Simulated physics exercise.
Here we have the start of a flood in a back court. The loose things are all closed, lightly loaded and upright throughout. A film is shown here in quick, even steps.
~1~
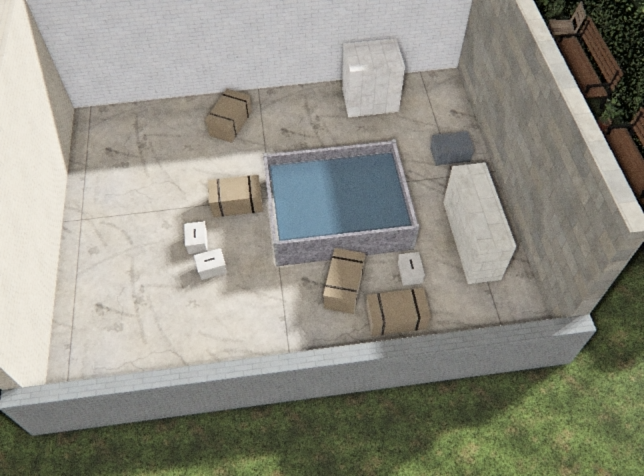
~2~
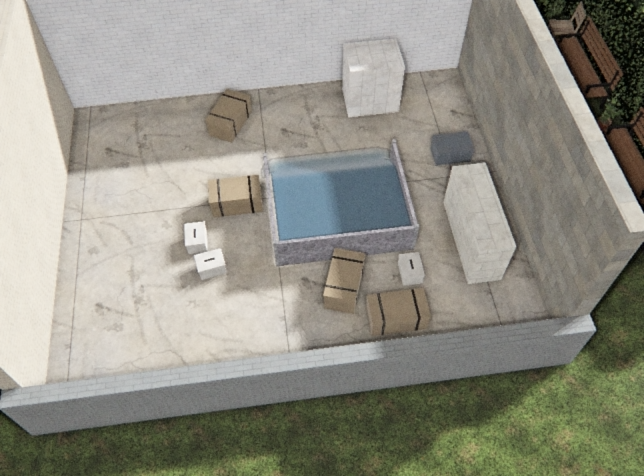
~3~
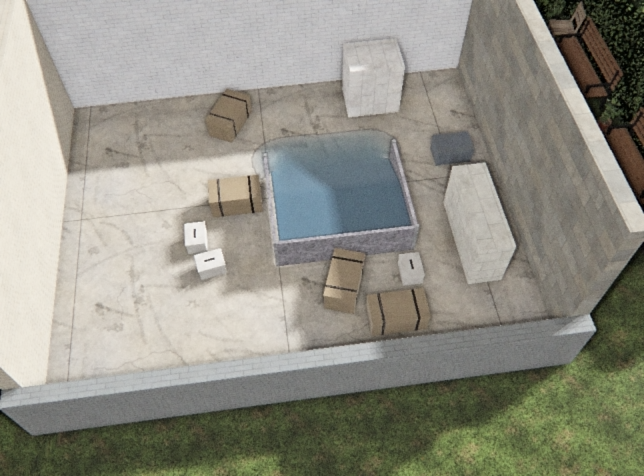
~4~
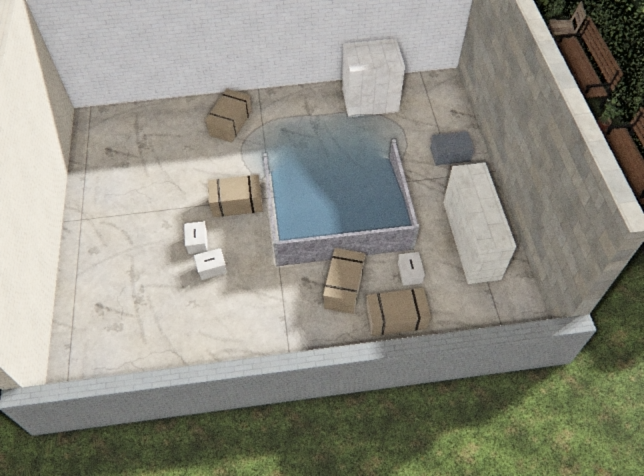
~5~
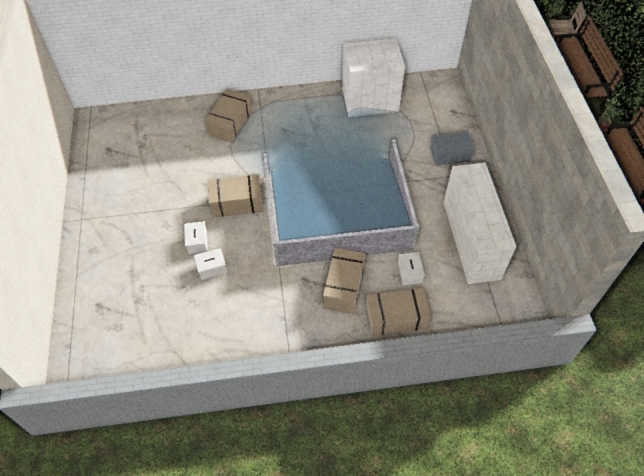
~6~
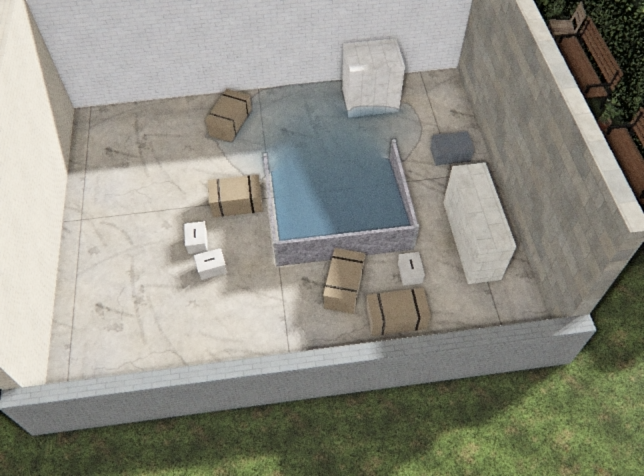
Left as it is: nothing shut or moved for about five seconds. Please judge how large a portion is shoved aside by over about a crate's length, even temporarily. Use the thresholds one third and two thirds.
I'd put it under one third.
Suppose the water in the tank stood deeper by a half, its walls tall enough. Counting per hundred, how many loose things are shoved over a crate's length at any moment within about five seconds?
Around 20 in a hundred.
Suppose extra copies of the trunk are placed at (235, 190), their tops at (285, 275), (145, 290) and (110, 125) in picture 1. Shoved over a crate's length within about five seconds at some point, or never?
In order: Hardly budges, hardly budges, then shoved clear.
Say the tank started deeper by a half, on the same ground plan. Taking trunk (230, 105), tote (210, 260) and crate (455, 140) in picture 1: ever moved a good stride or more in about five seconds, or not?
As listed: Shifted that much, not that far, that far or more.
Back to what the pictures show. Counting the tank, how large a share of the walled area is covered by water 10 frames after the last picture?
Wet share: Around 35 %.
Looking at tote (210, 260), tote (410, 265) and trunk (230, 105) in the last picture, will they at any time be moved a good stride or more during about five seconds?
In the order given: Fell short, fell short, covered the distance.
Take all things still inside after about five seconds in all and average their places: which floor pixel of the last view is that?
Roughly (290, 259).
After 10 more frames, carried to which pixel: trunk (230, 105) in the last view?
The top ends up somewhere near (160, 108).
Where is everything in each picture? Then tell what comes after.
The first frame shows a trunk at (234, 188), on the bottom; a trunk at (228, 107), on the bottom; 0 of 8 have shifted.
The second frame shows a trunk at (234, 188) rests on the ground; a trunk at (228, 107) rests on the ground; 0 of 8 have shifted.
The third frame shows a trunk at (234, 188), on the bottom; a trunk at (228, 107) rests on the ground; 0 of 8 have shifted.
The fourth frame shows a trunk at (234, 188) rests on the ground; a trunk at (228, 107) rests on the ground; 0 of 8 have shifted.
The fifth frame shows a trunk at (234, 188) rests on the ground; a trunk at (228, 107), on the bottom; 0 of 8 have shifted.
The sixth frame shows a trunk at (234, 188), on the bottom; a trunk at (228, 107) rests on the ground; 0 of 8 have shifted.
A moment on, 0 of 8 are well off their spots; 0 afloat.
Next, 1 of 8 are well off their spots; 0 afloat.
Later, 1 of 8 are well off their spots; 1 afloat.
In the end, 2 of 8 are well off their spots, and 2 have been at some point; 2 afloat.
